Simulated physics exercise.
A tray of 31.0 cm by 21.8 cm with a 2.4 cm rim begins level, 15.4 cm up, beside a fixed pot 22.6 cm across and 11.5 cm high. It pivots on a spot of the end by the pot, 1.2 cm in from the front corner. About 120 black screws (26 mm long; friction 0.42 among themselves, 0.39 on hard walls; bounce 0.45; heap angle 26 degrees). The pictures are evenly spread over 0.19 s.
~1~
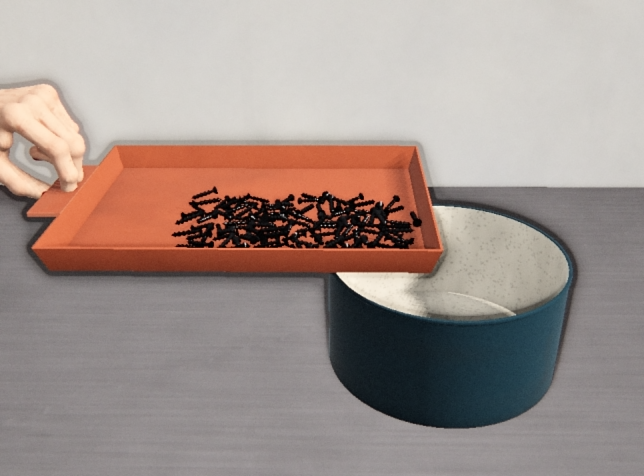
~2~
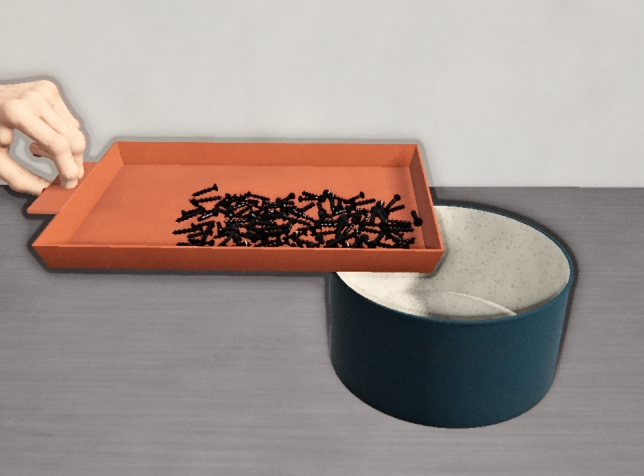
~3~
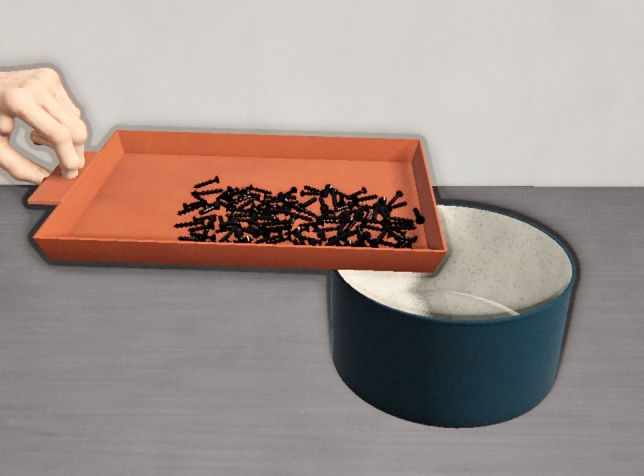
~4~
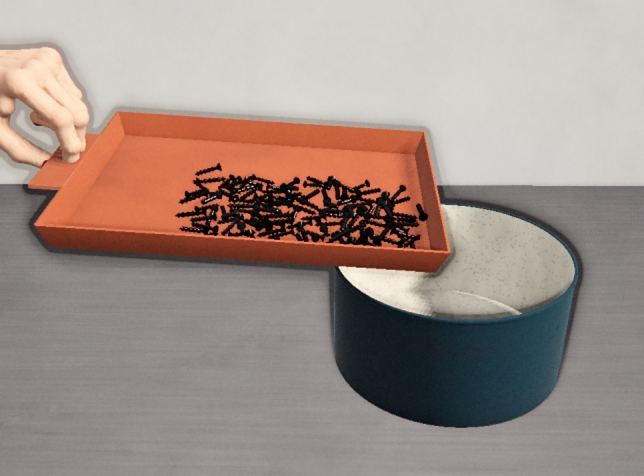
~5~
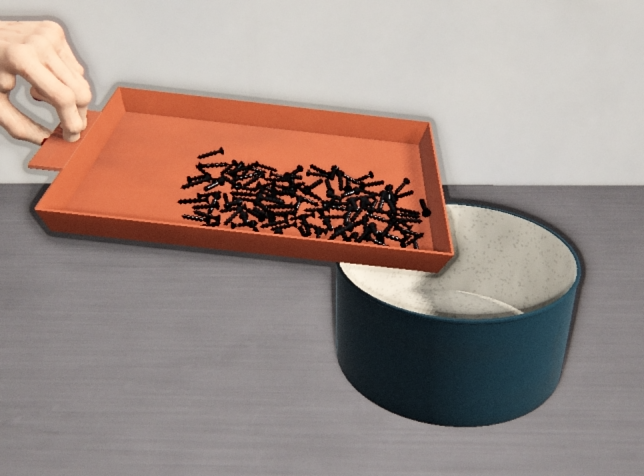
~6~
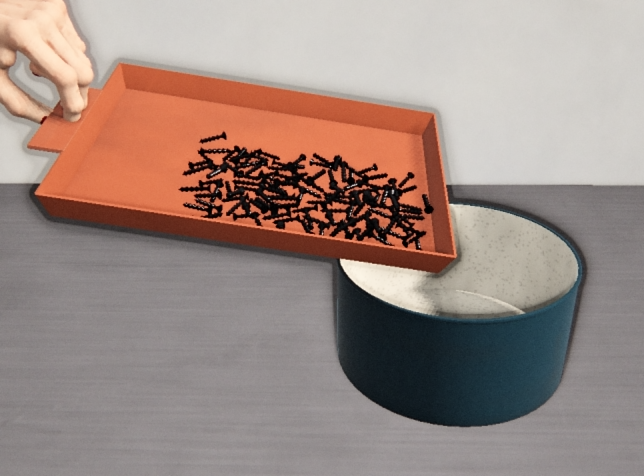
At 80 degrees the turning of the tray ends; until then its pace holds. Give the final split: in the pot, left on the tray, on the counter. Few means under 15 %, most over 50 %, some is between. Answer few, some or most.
In the pot: Few; left on the tray: Few; on the counter: Most.
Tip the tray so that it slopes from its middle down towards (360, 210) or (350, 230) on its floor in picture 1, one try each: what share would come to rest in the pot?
About 85 and 60 per cent.
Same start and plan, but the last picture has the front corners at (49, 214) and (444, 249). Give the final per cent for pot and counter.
Pot 0, counter 100.
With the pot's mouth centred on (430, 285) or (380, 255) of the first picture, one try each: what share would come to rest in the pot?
About 90 and 0 per cent.
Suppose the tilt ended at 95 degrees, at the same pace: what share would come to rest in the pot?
In that case some 15 per cent.
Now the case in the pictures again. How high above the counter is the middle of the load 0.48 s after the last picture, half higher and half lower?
Some 20 cm.
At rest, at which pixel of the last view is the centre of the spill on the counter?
Around (492, 465).
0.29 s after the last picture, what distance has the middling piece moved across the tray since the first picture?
Roughly 4 cm.
Then, 0.29 s after the last picture, tilt 47 degrees; the tray holds 100 %, the pot 0 %.
Then, 0.48 s after the last picture, tilt 68 degrees; the tray holds 95 %, the pot 0 %.
Then, 0.80 s after the last picture, tilt 80 degrees; the tray holds 15 %, the pot 5 %.
In the end, pot 5 %, tray 0 %, counter 95 %.
